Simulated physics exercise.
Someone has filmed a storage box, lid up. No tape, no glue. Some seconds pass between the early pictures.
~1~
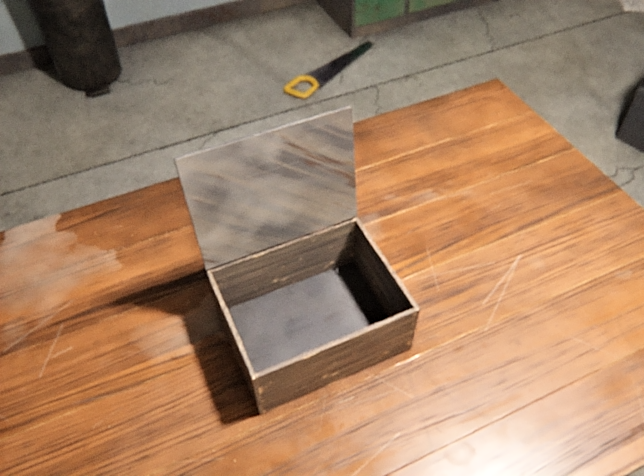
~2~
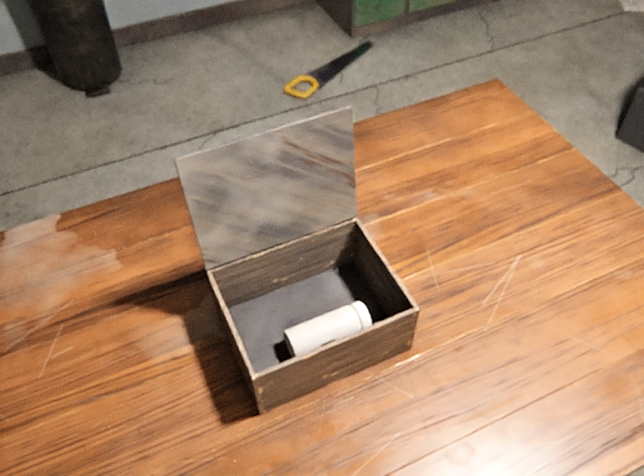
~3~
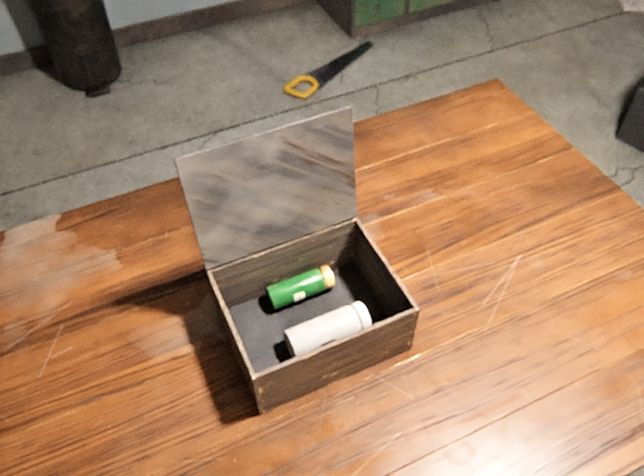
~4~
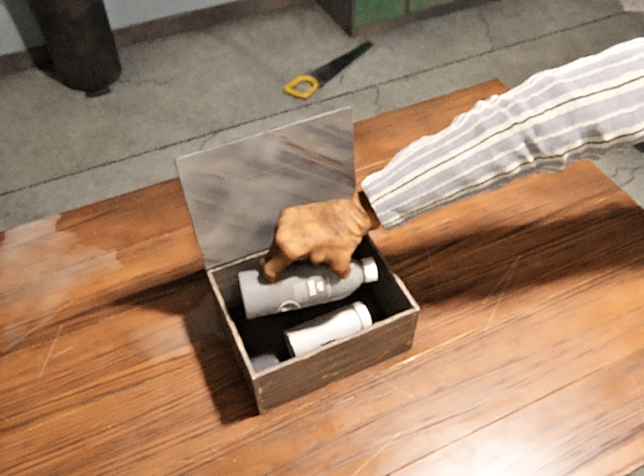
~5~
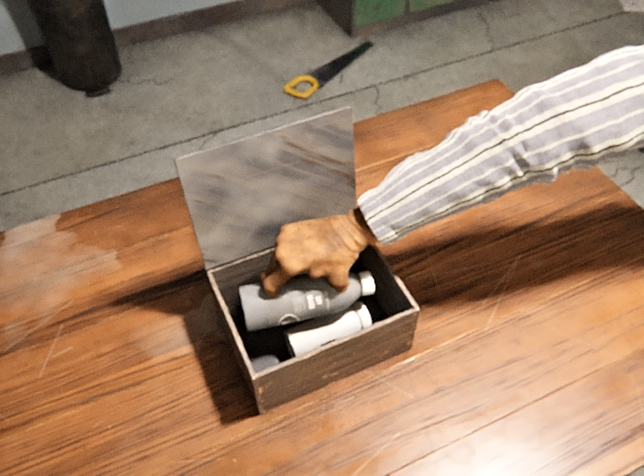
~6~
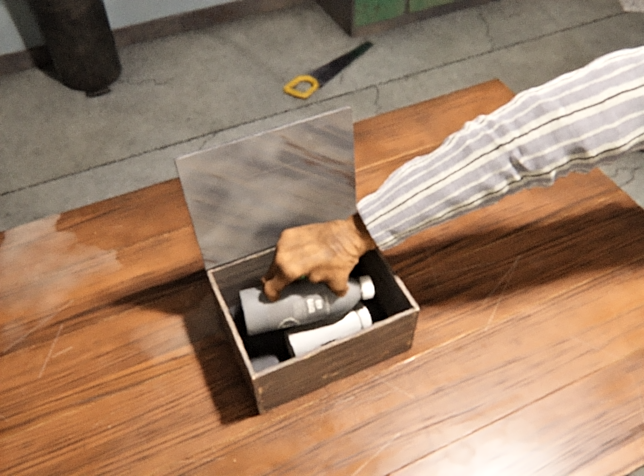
A wooden box gains a white shaker, then a green container, before a hand lowers in a grey bottle.
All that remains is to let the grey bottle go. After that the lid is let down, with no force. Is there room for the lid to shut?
As it turns out, it closes.
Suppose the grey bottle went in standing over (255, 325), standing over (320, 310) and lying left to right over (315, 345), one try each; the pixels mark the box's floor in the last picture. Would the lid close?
First, it stays ajar; second, it is held up; third, it closes.
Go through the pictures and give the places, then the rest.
The last thing is not in view yet, in the first picture.
The last thing is not in view yet; white shaker (328, 331), in the second picture.
The last thing is not in view yet; white shaker (328, 331), in the third picture.
On its way; grey bottle (309, 282); white shaker (328, 331), in the fourth picture.
On its way; grey bottle (308, 296); white shaker (328, 331), in the fifth picture.
Put in, still held; grey bottle (308, 300); white shaker (328, 331), in the sixth picture.
Then, 1.00 s past the last view, lid starting down; grey bottle displaced about its own width near (315, 319); white shaker displaced about its own width.
Then, 1.80 s past the last view, lid 45° above the rim; grey bottle displaced about its own width near (315, 319); white shaker displaced about its own width.
Finally, lid shut; moved from the start, grey bottle; the other 2 still in place. Final places as the last picture's camera would see them, grey bottle near (315, 319).
